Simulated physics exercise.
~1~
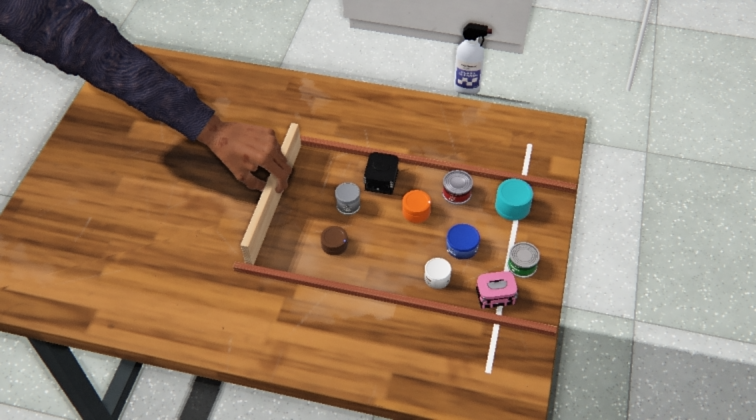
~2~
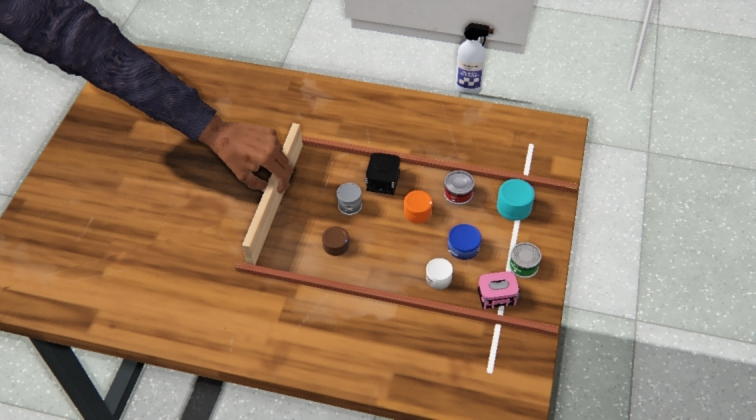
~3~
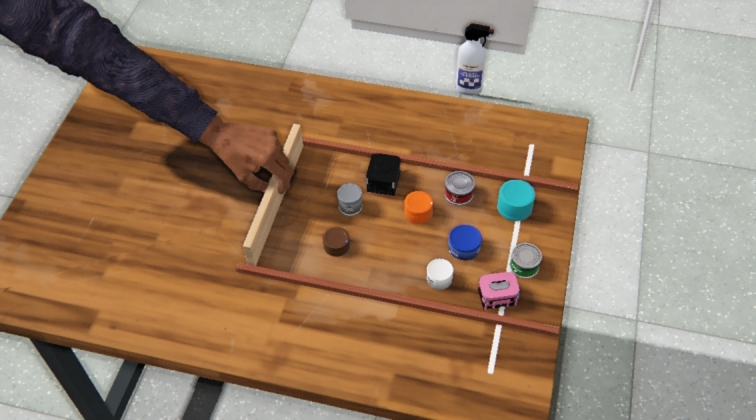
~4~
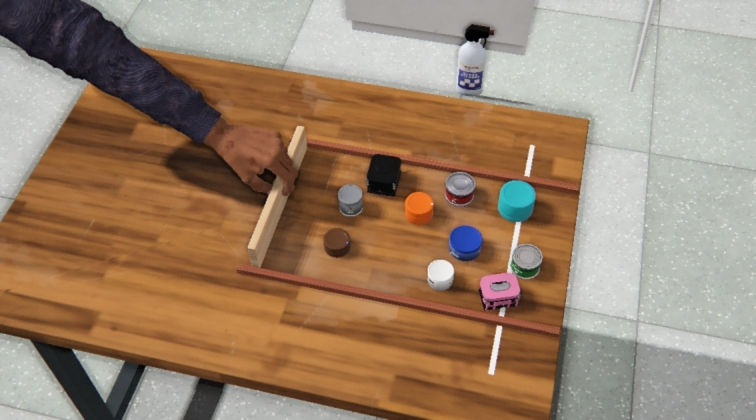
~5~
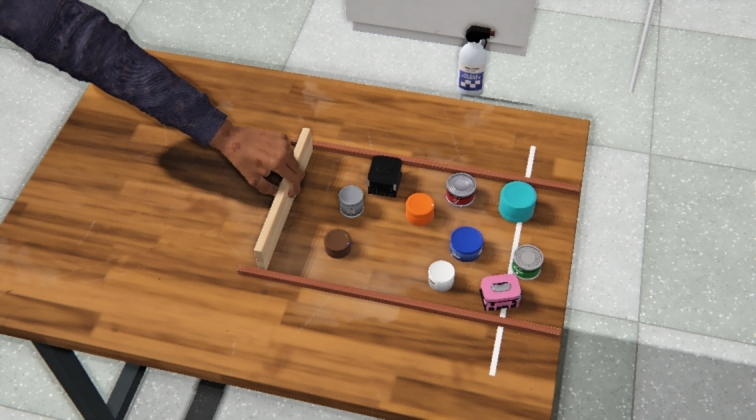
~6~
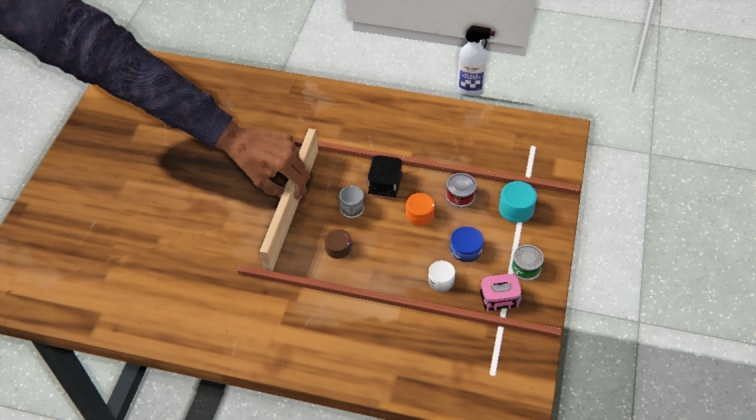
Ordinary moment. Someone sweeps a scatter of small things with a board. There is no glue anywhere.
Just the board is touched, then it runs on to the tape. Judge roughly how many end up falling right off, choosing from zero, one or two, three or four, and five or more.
It is one or two.
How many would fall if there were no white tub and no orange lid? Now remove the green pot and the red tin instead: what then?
The first removal gives 1, the second gives 0.
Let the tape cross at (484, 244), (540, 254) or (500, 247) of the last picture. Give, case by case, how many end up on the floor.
Try by try, 0, 5 and 1.
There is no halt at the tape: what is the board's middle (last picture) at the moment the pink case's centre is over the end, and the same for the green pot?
The pink case gives roughly (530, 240), the green pot roughly (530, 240).
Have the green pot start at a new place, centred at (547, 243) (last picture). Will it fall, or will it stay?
From that start, the object then is safe.
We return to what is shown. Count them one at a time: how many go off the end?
Exactly 1.
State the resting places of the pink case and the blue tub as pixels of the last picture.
In the last picture the first middle sits at (550, 298) and the other at (530, 254).
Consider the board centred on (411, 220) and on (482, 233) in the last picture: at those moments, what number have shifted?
I get 5 at the one place and 10 at the other.
A little later, none off yet; green pot at rest near (527, 262); turquoise lid at rest near (518, 202); pink case at rest near (500, 293).
Next, none off yet; green pot at rest near (527, 262); turquoise lid shifted a little near (529, 205); pink case at rest near (500, 293).
When it is over, the number that fall off is one or two; down, turquoise lid.
